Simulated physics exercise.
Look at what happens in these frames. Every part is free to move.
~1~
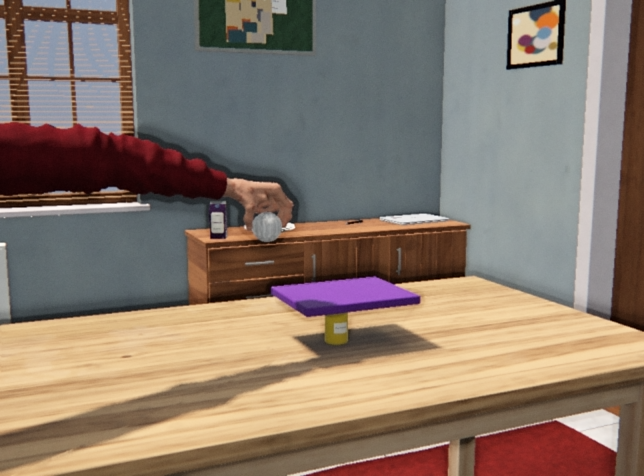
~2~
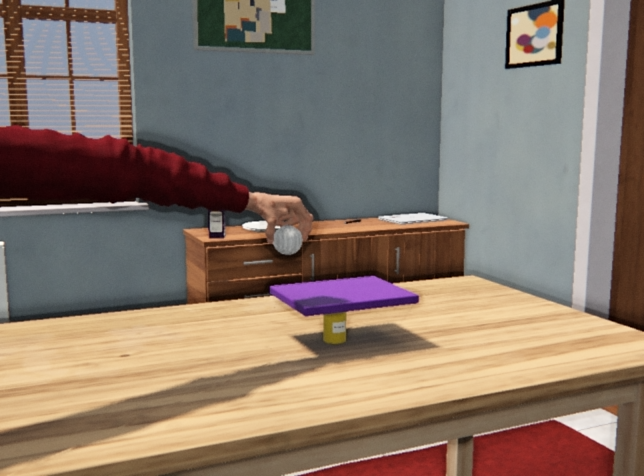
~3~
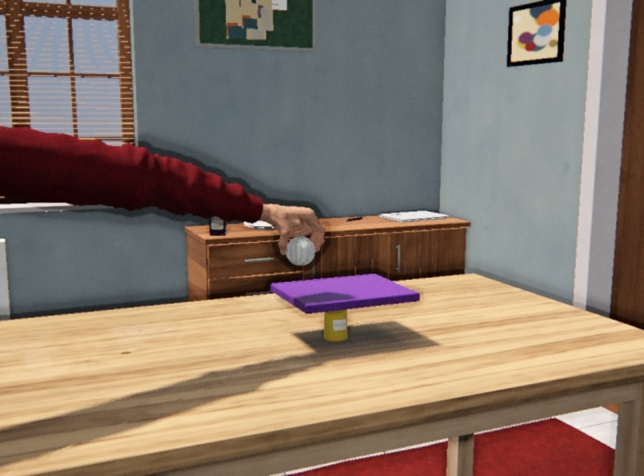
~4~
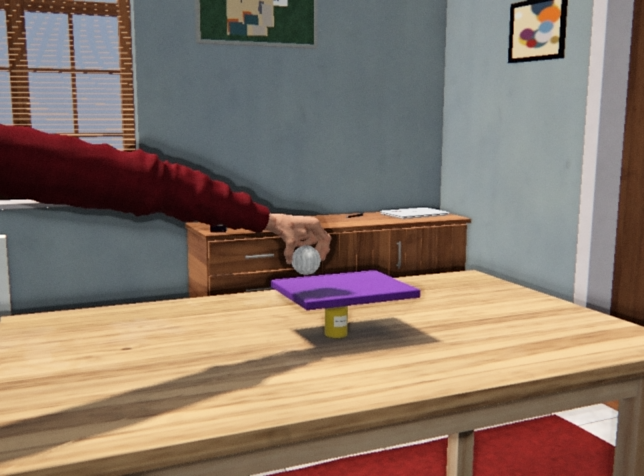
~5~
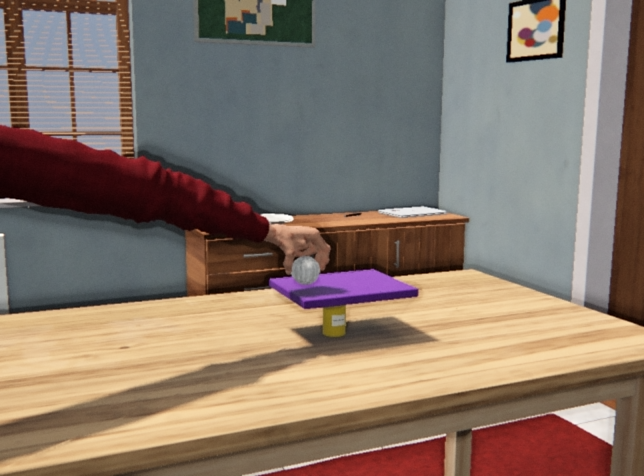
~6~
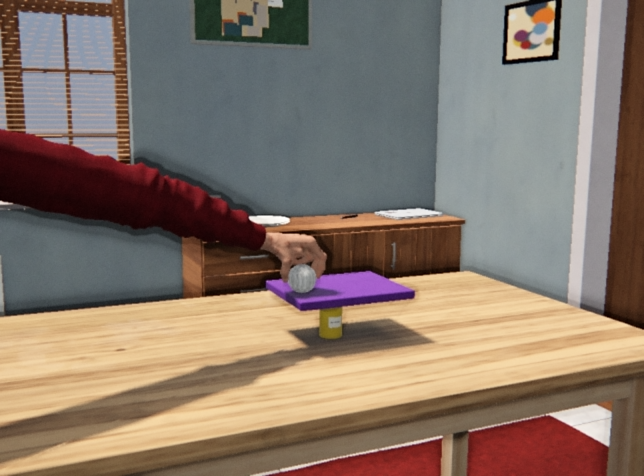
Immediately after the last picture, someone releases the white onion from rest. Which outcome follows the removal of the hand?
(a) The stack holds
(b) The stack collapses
Answer: A.
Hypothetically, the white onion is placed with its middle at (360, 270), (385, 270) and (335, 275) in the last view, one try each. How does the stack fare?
The first time it collapses, the second time it collapses, and the third time it stays standing.
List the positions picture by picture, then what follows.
The first frame shows coming down; white onion (267, 227); purple lid (344, 295).
The second frame shows coming down; white onion (288, 240); purple lid (343, 294).
The third frame shows coming down; white onion (300, 251); purple lid (344, 292).
The fourth frame shows coming down; white onion (306, 260); purple lid (344, 289).
The fifth frame shows coming down; white onion (306, 270); purple lid (342, 288).
The sixth frame shows in place under the hand; white onion (302, 279); purple lid (339, 289).
Then, 0.20 s later than the last frame, all is still.
Then, 0.70 s later than the last frame, white onion resting near (302, 279).
When it is over, all 3 as before. End places, in pixels of the last picture, white onion near (302, 279). The stack keeps its balance.
